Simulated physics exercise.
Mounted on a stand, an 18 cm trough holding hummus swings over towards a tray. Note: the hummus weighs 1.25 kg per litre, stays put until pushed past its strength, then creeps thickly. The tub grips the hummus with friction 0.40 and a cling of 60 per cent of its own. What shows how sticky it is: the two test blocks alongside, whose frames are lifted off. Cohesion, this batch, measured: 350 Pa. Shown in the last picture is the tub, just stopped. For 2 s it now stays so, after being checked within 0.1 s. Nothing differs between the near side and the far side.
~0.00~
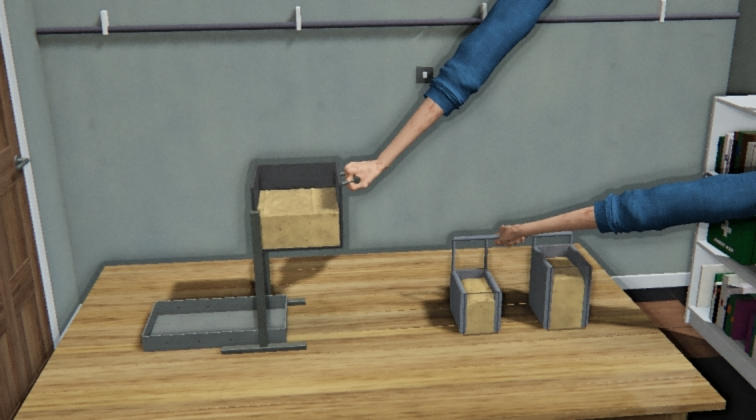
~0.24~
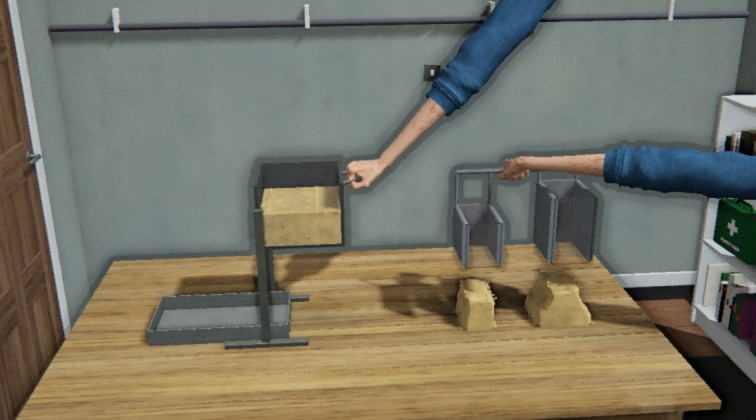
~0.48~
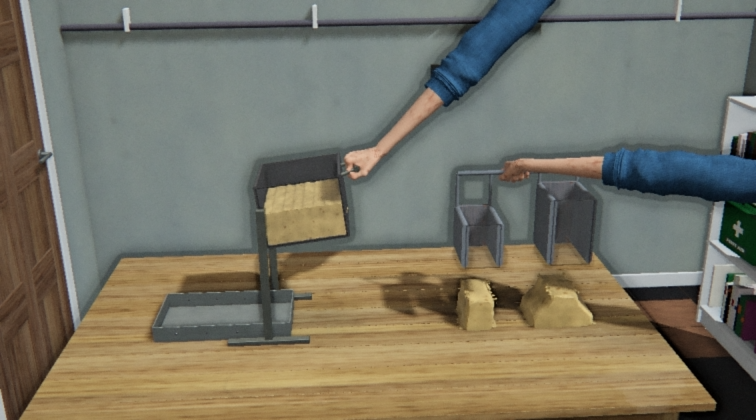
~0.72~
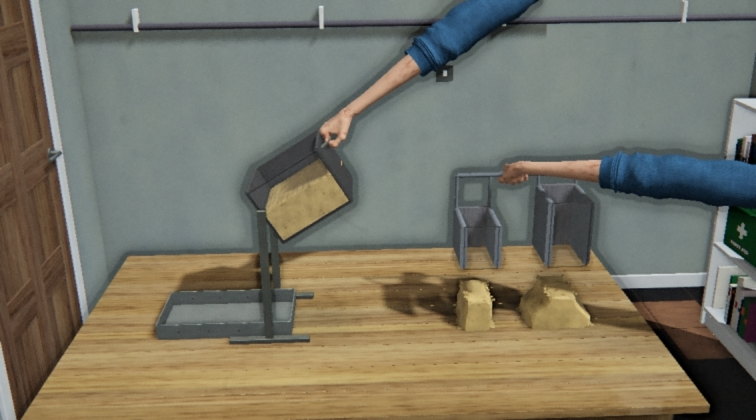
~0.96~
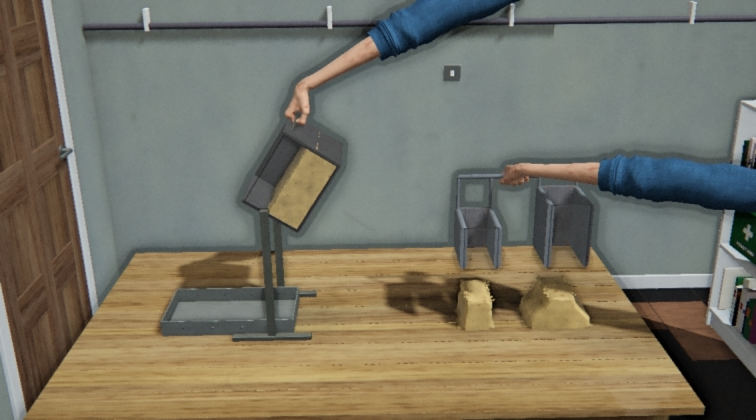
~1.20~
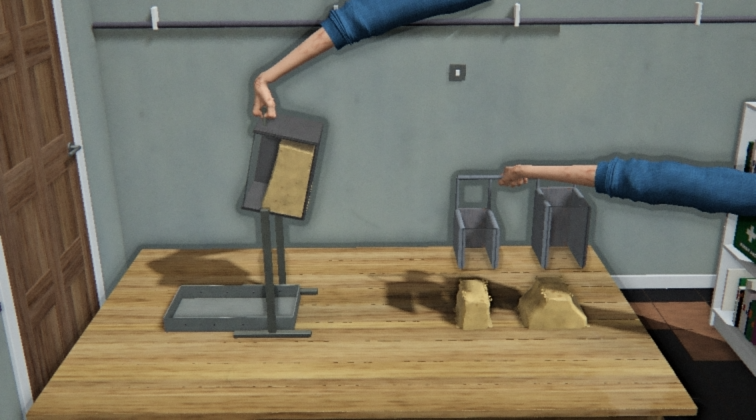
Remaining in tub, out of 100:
98 out of 100.
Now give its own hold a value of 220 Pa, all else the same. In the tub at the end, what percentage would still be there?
Then about 70 %.
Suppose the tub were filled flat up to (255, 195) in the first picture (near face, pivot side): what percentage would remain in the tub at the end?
55 %.
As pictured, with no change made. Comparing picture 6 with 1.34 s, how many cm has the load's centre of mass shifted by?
Something like 3 cm, I'd say.
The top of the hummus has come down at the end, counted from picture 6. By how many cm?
Roughly 5 cm.
After 1.34 s, the tub is at 78 degrees and holds 100 %.
After 1.51 s, the tub is at 78 degrees and holds 98 %.
After 1.68 s, the tub is at 78 degrees and holds 98 %.
After 1.85 s, the tub is at 78 degrees and holds 98 %.
After 3.20 s, at the end, the tub is at 78 degrees and holds 98 %.
